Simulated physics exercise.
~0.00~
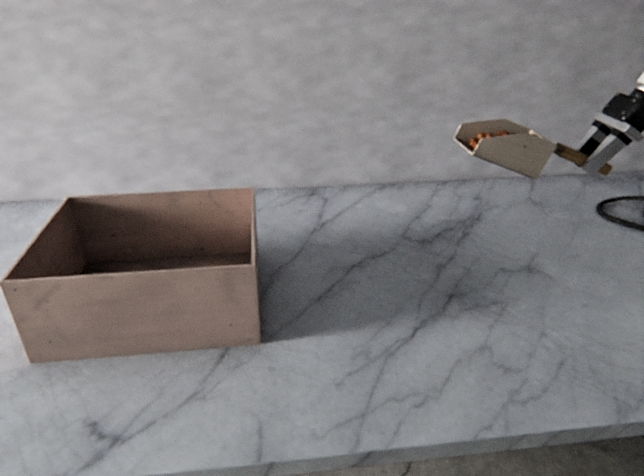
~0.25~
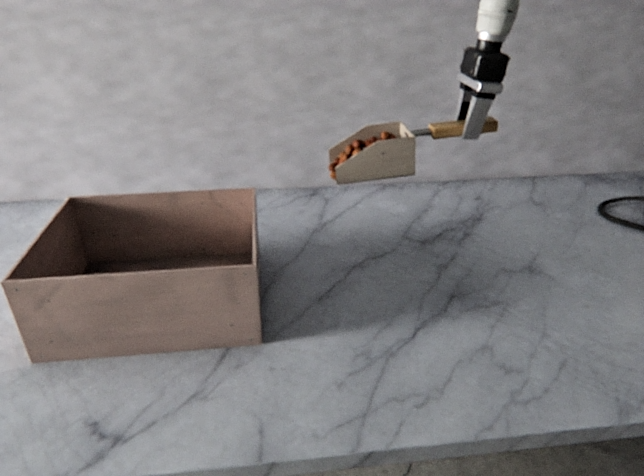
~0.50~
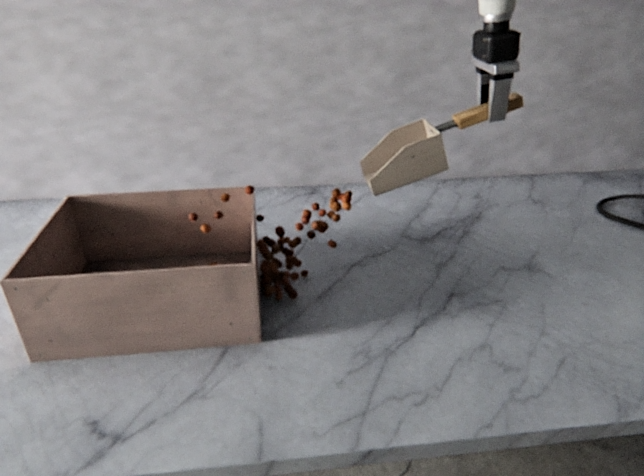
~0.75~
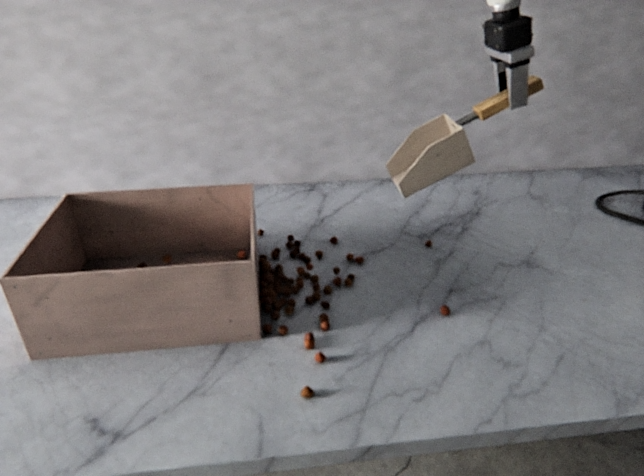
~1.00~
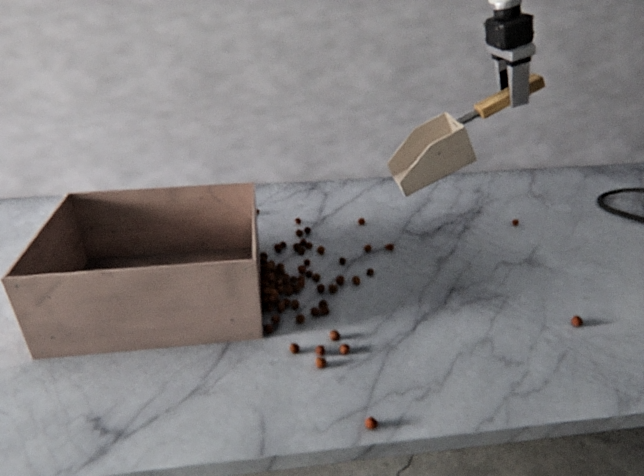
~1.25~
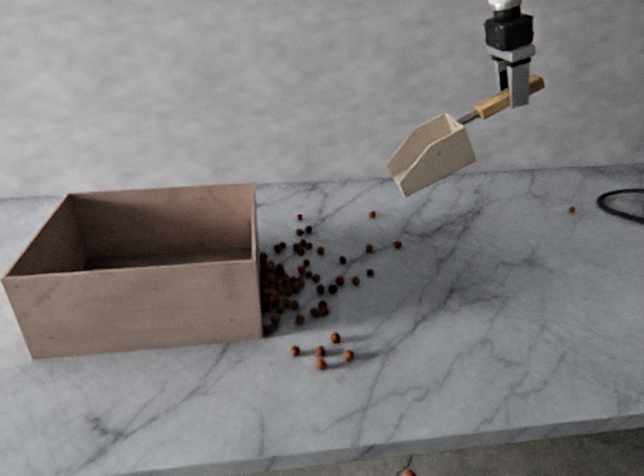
In the video, a robot arm moves a scoop of hazelnuts left toward an open box on a marble table, then tilts it while drawing back, spilling them short; a few enter the box, but most scatter beside it, and some roll away, one off the front edge.
